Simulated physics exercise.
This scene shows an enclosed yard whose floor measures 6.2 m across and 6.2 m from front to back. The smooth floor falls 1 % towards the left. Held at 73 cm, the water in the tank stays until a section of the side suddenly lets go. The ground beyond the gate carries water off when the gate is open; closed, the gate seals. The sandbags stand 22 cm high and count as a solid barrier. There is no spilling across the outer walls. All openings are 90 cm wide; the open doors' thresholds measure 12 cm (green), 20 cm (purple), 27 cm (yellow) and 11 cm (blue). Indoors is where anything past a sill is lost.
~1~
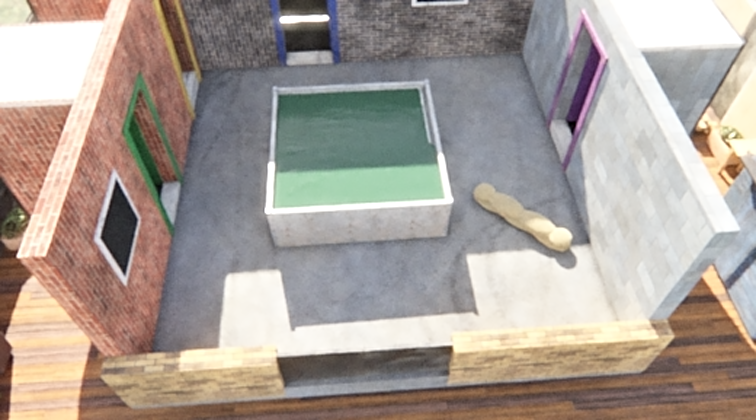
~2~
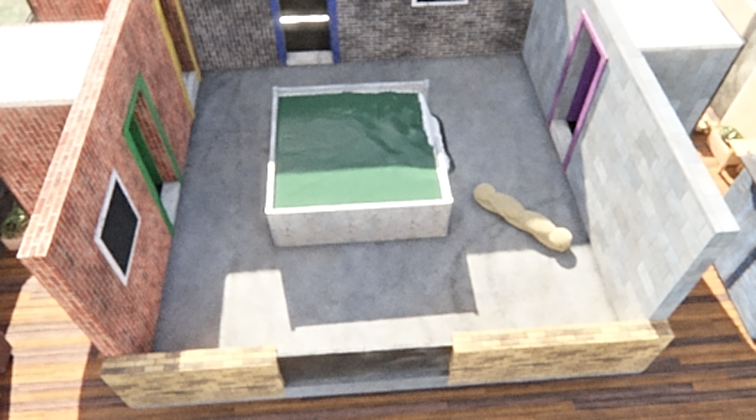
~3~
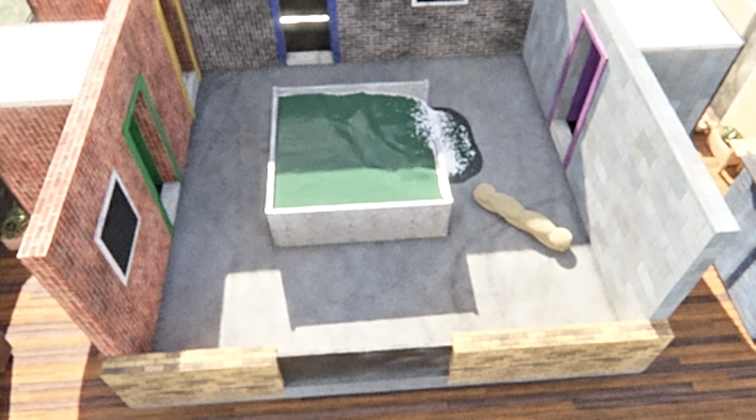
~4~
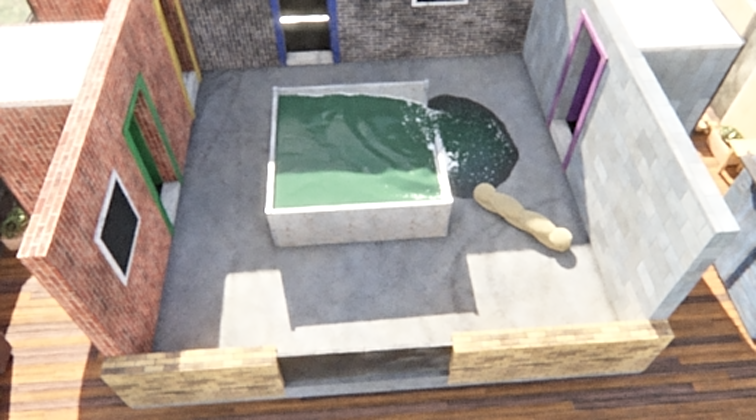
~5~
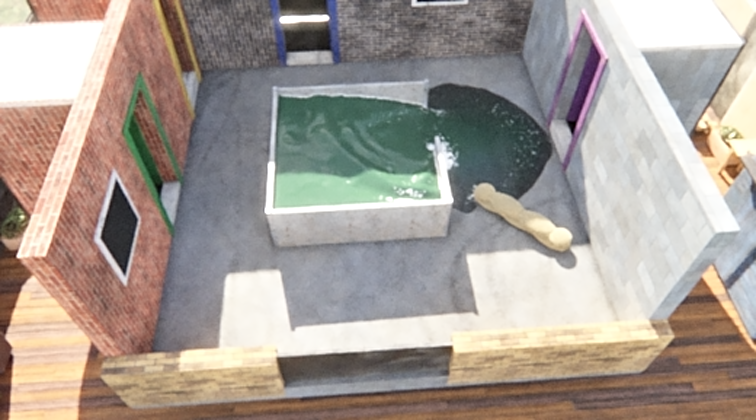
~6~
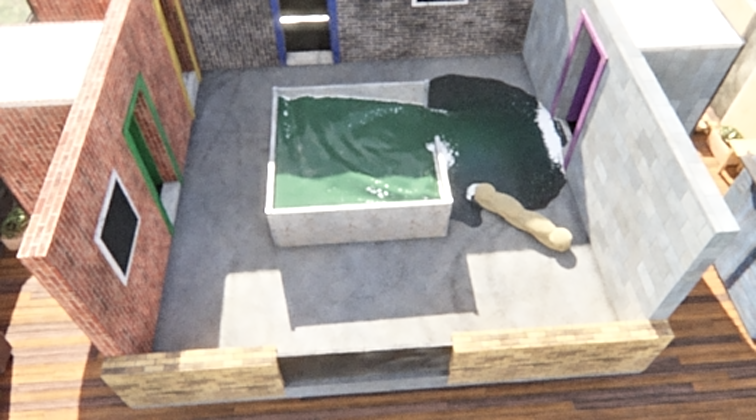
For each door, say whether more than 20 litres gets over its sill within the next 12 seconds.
Green door: No; purple door: Yes; yellow door: No; blue door: No.
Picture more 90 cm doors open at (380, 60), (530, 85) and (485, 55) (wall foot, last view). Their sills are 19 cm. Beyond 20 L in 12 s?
In turn: Short of it, beyond it, beyond it.
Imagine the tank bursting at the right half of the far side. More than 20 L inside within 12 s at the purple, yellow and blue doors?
Purple falls short; yellow falls short; blue exceeds.
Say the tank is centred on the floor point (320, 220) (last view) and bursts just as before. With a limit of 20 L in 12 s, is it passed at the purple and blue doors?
Against that limit: Purple above, blue under.
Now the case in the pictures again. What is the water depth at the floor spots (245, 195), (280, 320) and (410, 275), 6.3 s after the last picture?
Reading - approx. 3 / 3 / 2 cm.
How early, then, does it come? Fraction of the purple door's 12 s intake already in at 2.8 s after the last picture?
Share: ~ 85 %.
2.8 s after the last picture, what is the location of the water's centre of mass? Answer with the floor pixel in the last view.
I'd put it close to (418, 155).
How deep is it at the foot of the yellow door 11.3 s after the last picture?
About 14.0 cm deep.
Then, 0.7 s after the last picture water covers 25 % of the floor and is deepest (44 cm) near (429, 132); green door not reached, purple door 40 cm at the sill, 56 L in, yellow door not reached, blue door not reached.
Then, 1.5 s after the last picture water covers 25 % of the floor and is deepest (51 cm) near (517, 55); green door not reached, purple door 40 cm at the sill, 150 L in, yellow door not reached, blue door not reached.
Then, 2.8 s after the last picture water covers 55 % of the floor and is deepest (32 cm) near (508, 56); green door not reached, purple door 30 cm at the sill, 249 L in, yellow door not reached, blue door 5 cm at the sill, 0 L in.
Then, 6.3 s after the last picture water covers 95 % of the floor and is deepest (21 cm) near (503, 68); green door 6 cm at the sill, 0 L in, purple door 12 cm at the sill, 292 L in, yellow door 19 cm at the sill, 0 L in, blue door 5 cm at the sill, 0 L in.
Then, 11.3 s after the last picture water covers 95 % of the floor and is deepest (18 cm) near (345, 365); green door 8 cm at the sill, 0 L in, purple door 9 cm at the sill, 293 L in, yellow door 14 cm at the sill, 0 L in, blue door 7 cm at the sill, 1 L in.
